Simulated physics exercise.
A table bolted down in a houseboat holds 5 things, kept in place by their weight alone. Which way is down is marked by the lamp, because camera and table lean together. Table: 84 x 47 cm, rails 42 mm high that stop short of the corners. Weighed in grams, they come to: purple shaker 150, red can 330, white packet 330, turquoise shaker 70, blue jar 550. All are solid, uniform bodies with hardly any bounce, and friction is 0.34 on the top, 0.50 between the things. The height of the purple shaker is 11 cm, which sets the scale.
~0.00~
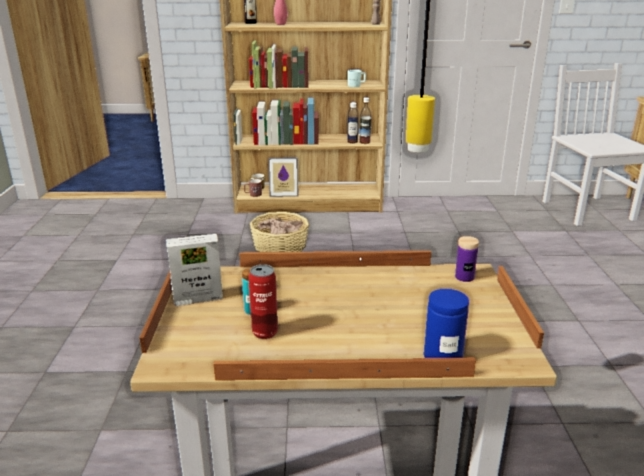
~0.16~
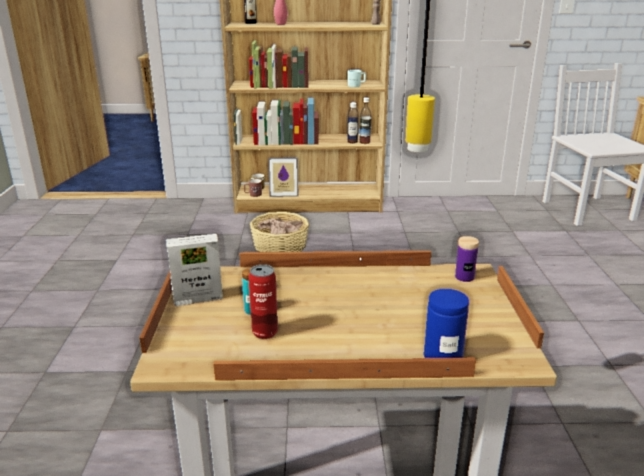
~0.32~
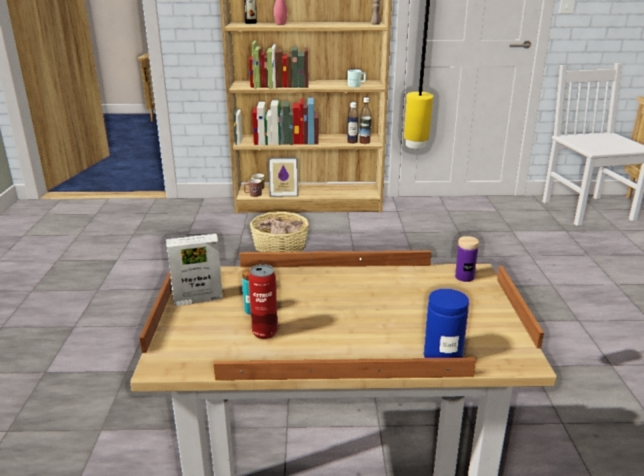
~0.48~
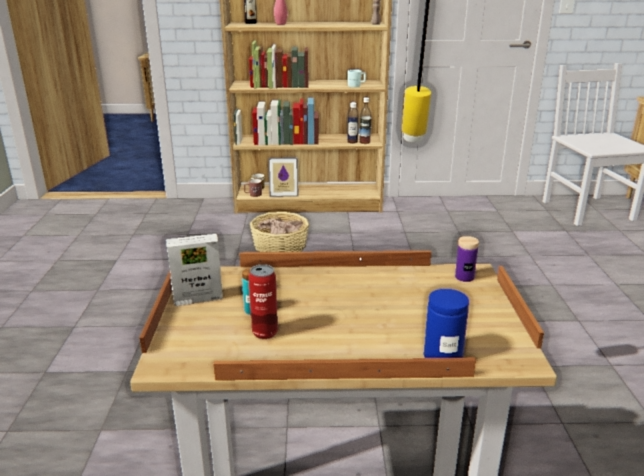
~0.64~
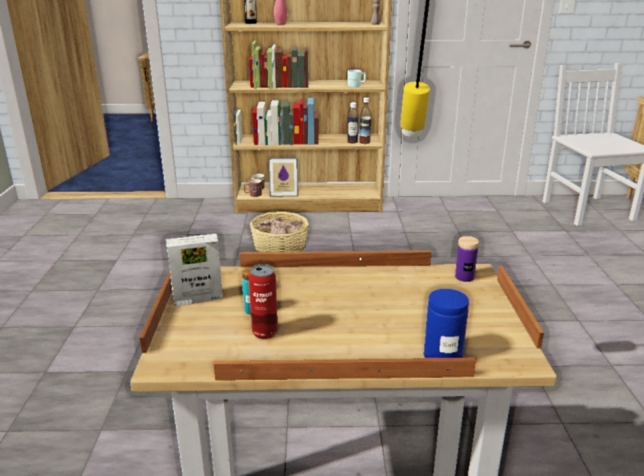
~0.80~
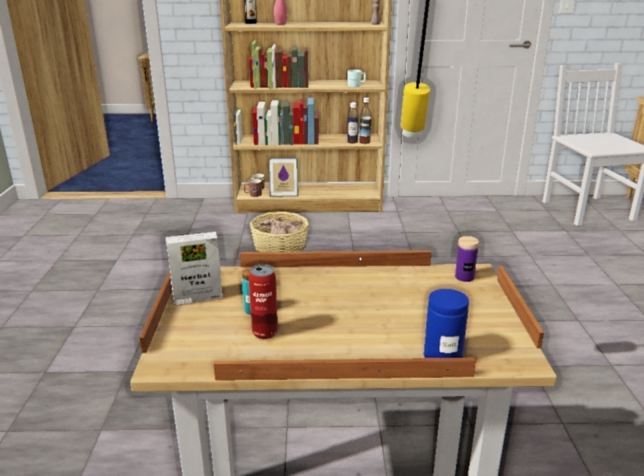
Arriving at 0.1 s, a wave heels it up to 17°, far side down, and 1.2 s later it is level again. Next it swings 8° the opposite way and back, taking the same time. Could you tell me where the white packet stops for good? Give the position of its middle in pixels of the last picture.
I would say at about (206, 268).
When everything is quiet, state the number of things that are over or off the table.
That gives 1.
After 1.00 s, heel 8°, far side down; white packet 31° off its base near (194, 262).
After 1.10 s, heel 4°, far side down; white packet 73° off its base near (198, 264).
After 1.30 s, boat level; white packet on its side near (206, 268).
In the end (3.0 s), toppled on the table, white packet; the other 4 under 5 cm from the start. In the last view, white packet near (206, 268).
